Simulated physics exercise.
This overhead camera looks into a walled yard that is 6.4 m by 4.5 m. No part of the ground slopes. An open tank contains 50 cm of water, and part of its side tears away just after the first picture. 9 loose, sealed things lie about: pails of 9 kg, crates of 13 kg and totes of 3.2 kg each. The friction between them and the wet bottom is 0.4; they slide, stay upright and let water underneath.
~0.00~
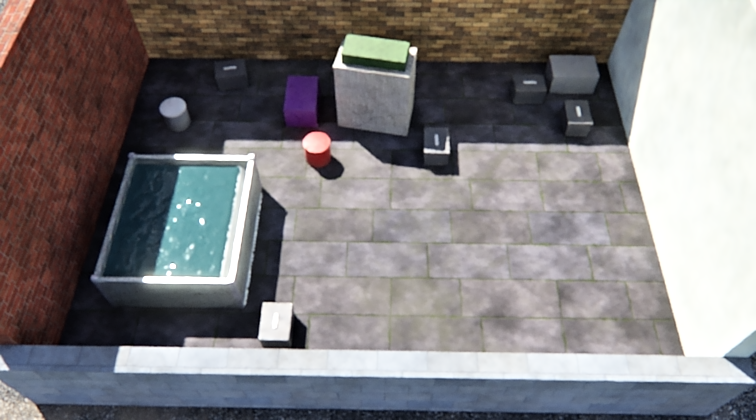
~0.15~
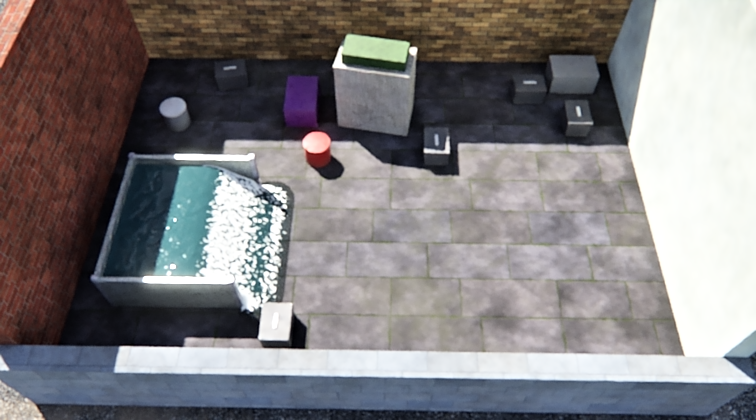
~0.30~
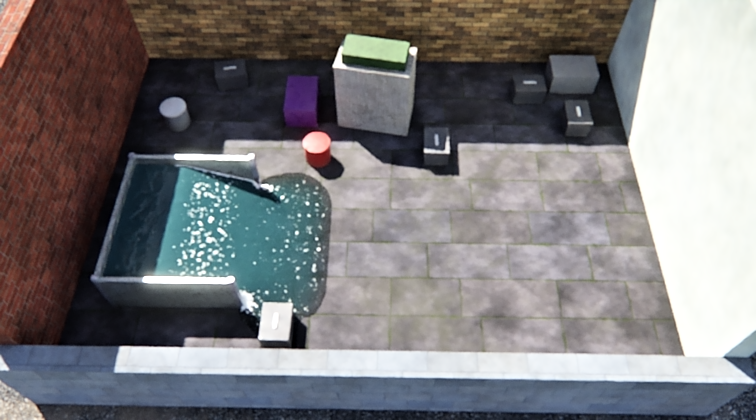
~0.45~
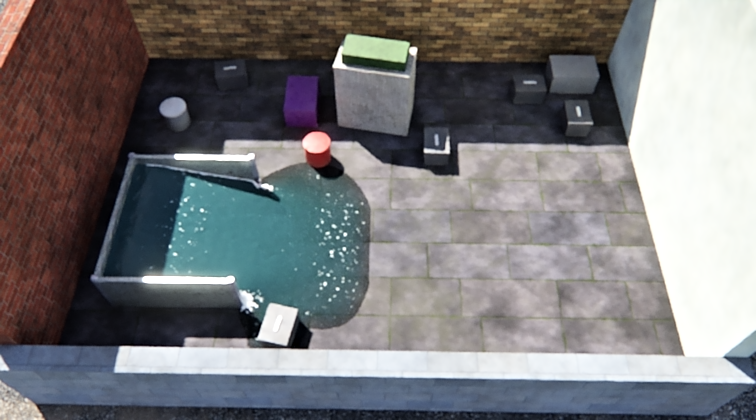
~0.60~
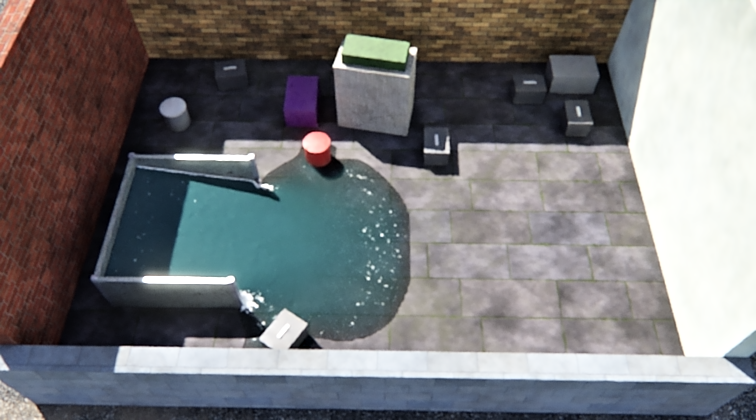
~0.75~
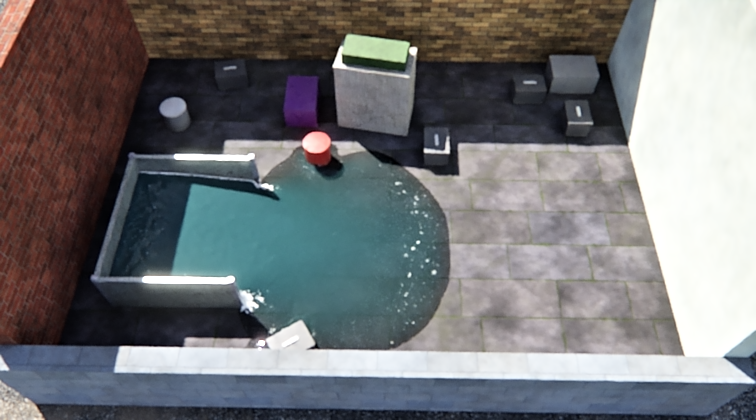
Water pouring from the broken right side of an open tank, spreading across a paved yard and shifting a grey box nearby.
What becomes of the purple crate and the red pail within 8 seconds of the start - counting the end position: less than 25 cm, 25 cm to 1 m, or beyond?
By the end, the purple crate keeps its spot and the red pail keeps its spot.
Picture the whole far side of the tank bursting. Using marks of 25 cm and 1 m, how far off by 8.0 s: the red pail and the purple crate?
First the red pail: It inches along; as for the purple crate, it is carried a long way.
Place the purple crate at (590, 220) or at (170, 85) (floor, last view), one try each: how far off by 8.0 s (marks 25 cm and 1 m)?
Respectively: It is shoved a long way; it rests almost unmoved.
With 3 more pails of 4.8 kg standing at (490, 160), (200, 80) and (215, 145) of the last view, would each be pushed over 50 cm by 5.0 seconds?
Lab note - in order: Above threshold / below threshold / below threshold.
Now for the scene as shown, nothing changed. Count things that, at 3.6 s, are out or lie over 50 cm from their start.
My count gives 3.
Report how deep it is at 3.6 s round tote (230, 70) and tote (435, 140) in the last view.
About 0 and 9 cm.
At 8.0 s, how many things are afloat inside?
At that time, 4.
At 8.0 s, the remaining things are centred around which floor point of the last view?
Mean position approx. (323, 119).
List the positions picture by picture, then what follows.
The first picture shows the purple crate at (301, 93) rests on the ground; the red pail at (317, 142) rests on the ground; 1.9 m2 under water; 0 of 9 have shifted.
The second picture shows the purple crate at (301, 93) rests on the ground; the red pail at (317, 142) rests on the ground; 2.7 m2 under water; 0 of 9 have shifted.
The third picture shows the purple crate at (301, 93) rests on the ground; the red pail at (317, 142) rests on the ground; 3.5 m2 under water; 0 of 9 have shifted.
The fourth picture shows the purple crate at (301, 93), on the bottom; the red pail at (317, 142), on the bottom; water covers 4.5 m2; 0 of 9 have shifted.
The fifth picture shows the purple crate at (301, 93), on the bottom; the red pail at (317, 142) rests on the ground; water covers 5.8 m2; 1 of 9 have shifted.
The sixth picture shows the purple crate at (301, 93), on the bottom; the red pail at (317, 142) rests on the ground; water covers 7.0 m2; 1 of 9 have shifted.
After 1.6 s the purple crate is near (301, 93), 0.0 m from its start, aground; the red pail is near (317, 142), 0.0 m from its start, aground; 1 afloat.
After 3.6 s the purple crate is near (301, 93), 0.0 m from its start, aground; the red pail is near (317, 142), 0.0 m from its start, aground; 5 afloat.
After 5.6 s the purple crate is near (301, 93), 0.0 m from its start, aground; the red pail is near (317, 142), 0.0 m from its start, aground; 5 afloat.
After 8.0 s the purple crate is near (299, 93), 0.0 m from its start, aground; the red pail is near (317, 142), 0.0 m from its start, aground; 4 afloat.
